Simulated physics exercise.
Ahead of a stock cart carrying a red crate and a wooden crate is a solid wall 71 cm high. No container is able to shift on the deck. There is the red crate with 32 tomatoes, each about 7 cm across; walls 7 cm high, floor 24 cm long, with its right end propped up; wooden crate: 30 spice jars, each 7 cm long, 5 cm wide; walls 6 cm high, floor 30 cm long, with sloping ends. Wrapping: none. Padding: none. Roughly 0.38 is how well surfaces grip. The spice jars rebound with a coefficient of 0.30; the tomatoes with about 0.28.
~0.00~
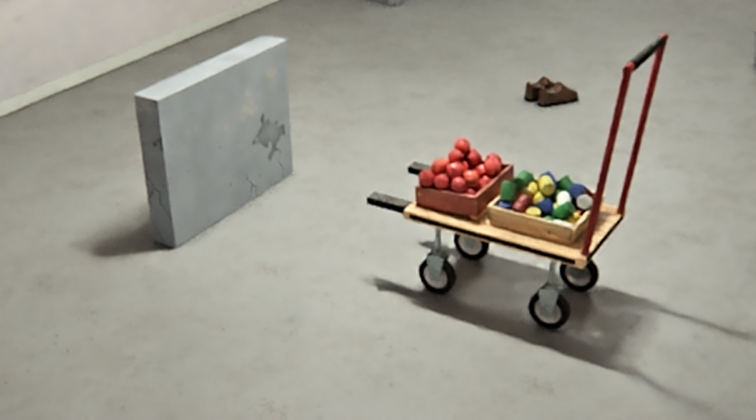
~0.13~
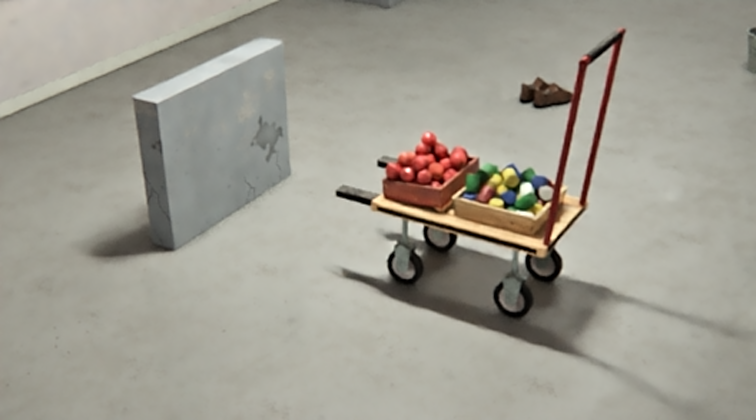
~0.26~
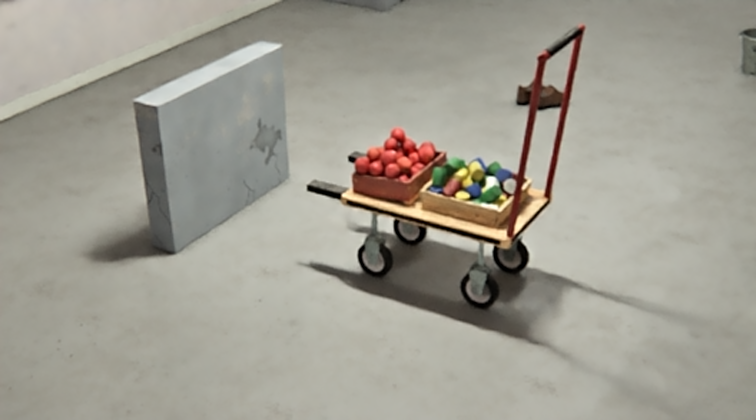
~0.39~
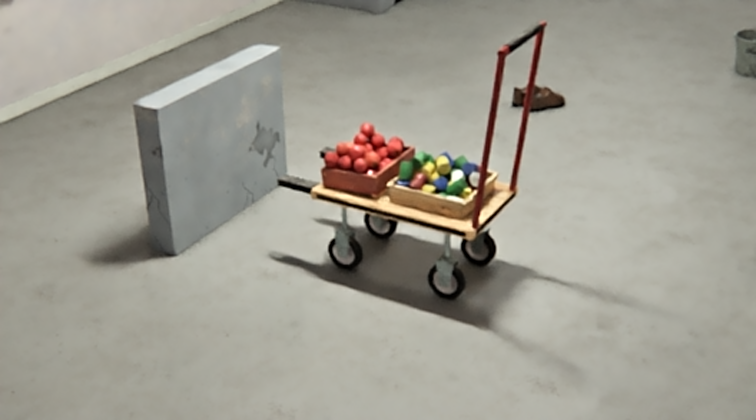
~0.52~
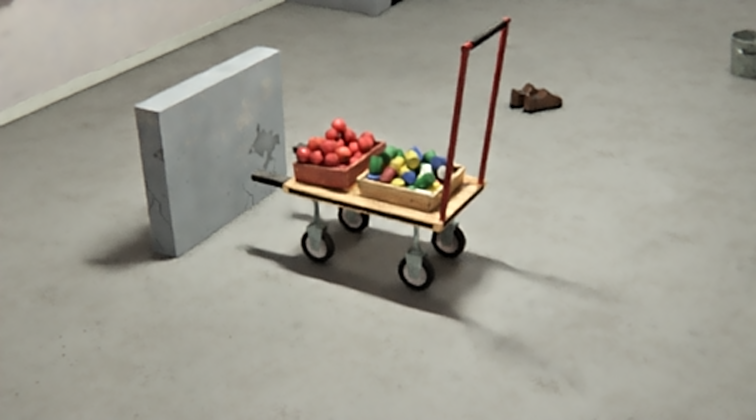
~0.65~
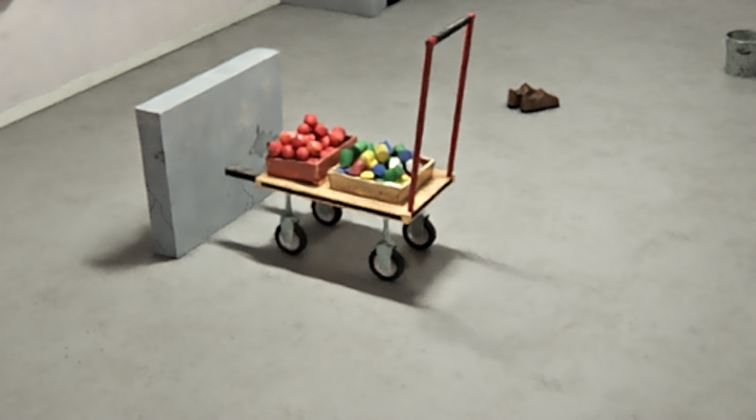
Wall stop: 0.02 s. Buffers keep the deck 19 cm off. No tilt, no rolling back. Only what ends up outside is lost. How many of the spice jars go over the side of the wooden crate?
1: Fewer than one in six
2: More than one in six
Option 1: Fewer than one in six.
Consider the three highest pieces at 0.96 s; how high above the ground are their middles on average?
Their middles sit some 52 cm up.
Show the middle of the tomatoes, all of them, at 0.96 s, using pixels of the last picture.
Their middle is at about (275, 145).
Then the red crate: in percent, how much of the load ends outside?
The red crate comes in at 35 in a hundred.
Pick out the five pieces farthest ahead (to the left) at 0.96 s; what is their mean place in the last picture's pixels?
About (245, 147).
After 0.74 s, impact.
After 0.84 s, the red crate is down by 6 of 32 and the wooden crate is down by 1 of 30.
After 0.96 s, the red crate is down by 11 of 32 and the wooden crate is down by 1 of 30.
After 1.19 s, the red crate is down by 11 of 32 and the wooden crate is down by 2 of 30.
Outcome (at 1.69 s), the red crate is down by 11 of 32 and the wooden crate is down by 2 of 30. Asked share, 2 of 30, 7 per cent.
